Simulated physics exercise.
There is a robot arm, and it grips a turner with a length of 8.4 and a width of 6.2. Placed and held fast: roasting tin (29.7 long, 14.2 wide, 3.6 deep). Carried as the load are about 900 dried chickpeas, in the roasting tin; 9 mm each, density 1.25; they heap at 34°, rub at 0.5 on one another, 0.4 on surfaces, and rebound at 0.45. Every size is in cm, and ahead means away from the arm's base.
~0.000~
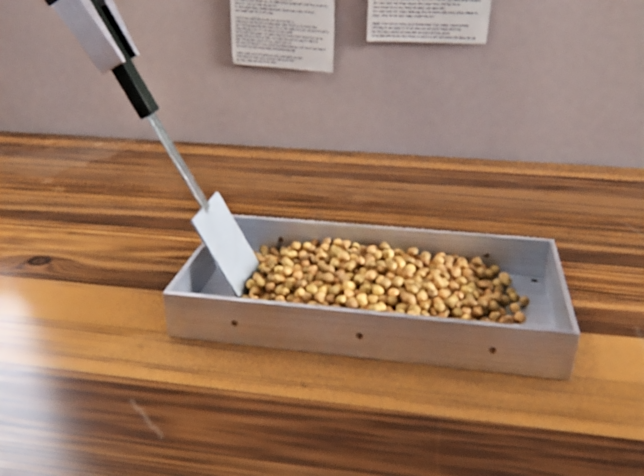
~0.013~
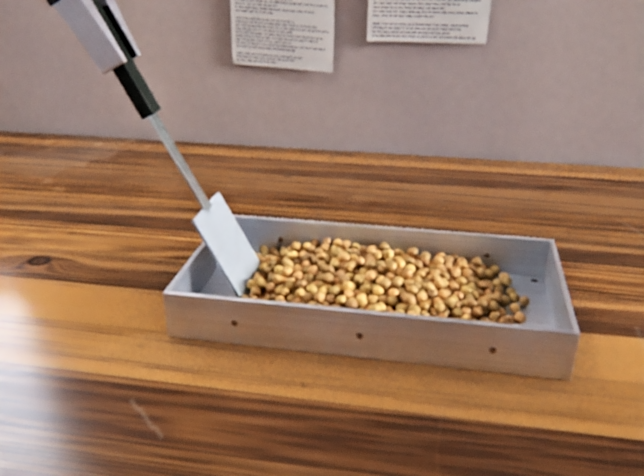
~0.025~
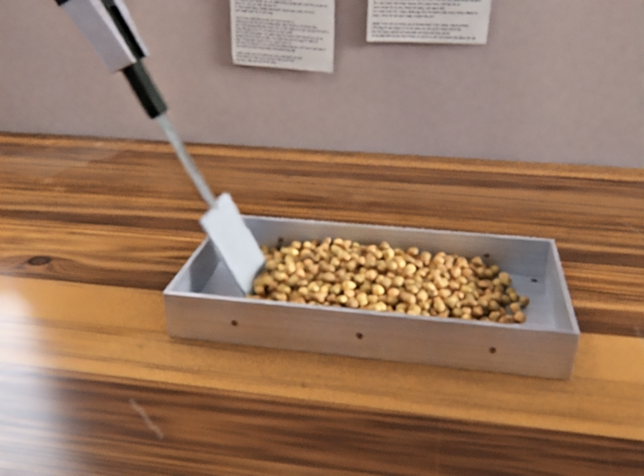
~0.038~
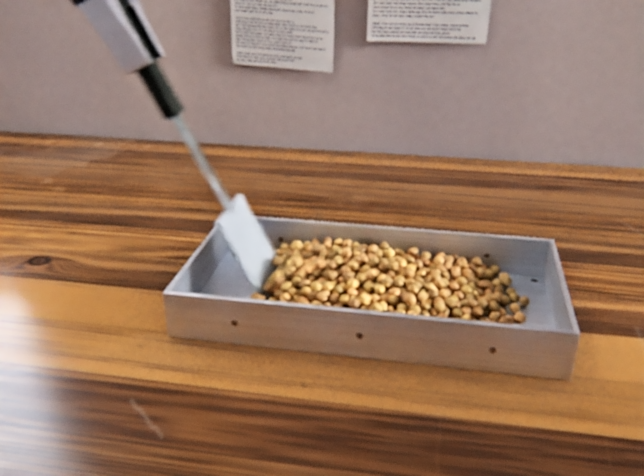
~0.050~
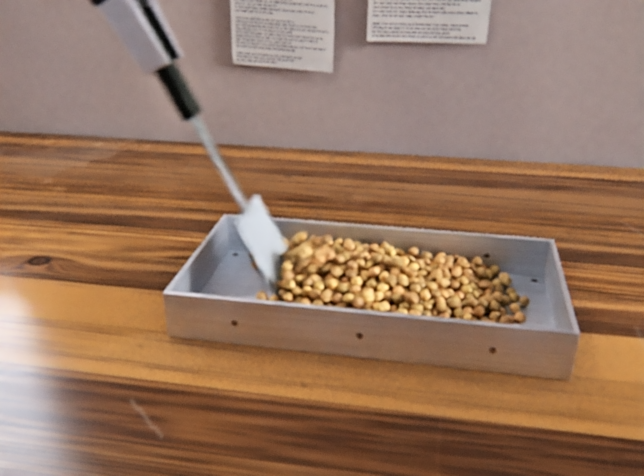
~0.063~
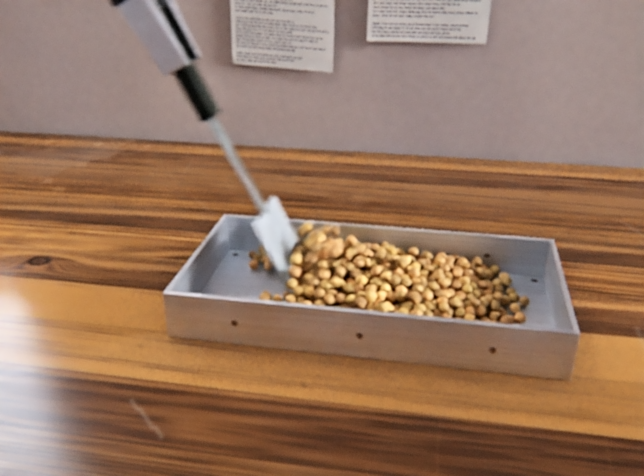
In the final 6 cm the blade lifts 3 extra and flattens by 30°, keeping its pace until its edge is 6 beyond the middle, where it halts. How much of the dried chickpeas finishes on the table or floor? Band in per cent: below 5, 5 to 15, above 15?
Band: 5 to 15.
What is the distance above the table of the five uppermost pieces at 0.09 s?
Somewhere around 8 centimetres high.
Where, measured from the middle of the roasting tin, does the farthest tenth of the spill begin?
About 55 cm from the centre.
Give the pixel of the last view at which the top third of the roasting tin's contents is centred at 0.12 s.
Centre: Approx. (397, 267) in the last view.
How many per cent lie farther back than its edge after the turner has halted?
Some 40 per cent of the load.
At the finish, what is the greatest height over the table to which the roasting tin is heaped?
Close to 4.5 centimetres high.
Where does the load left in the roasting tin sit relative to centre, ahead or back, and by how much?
Ahead of centre, near 6.0 centimetres.
After 0.09 s, sloping 63°, highest piece 10 above the table; 899 in the roasting tin, 1 on the blade or in flight.
After 0.12 s, sloping 54°, highest piece 13 above the table; 894 in the roasting tin, 6 on the blade or in flight.
After 0.34 s, sloping 33°, highest piece 5 above the table; 831 in the roasting tin, 63 on the table or floor, 6 on the blade or in flight.
After 1.39 s, sloping 33°, highest piece 4 above the table; 831 in the roasting tin, 69 on the table or floor.
In the end, 831 in the roasting tin, 69 on the table or floor. That is 8 % on the table or floor.
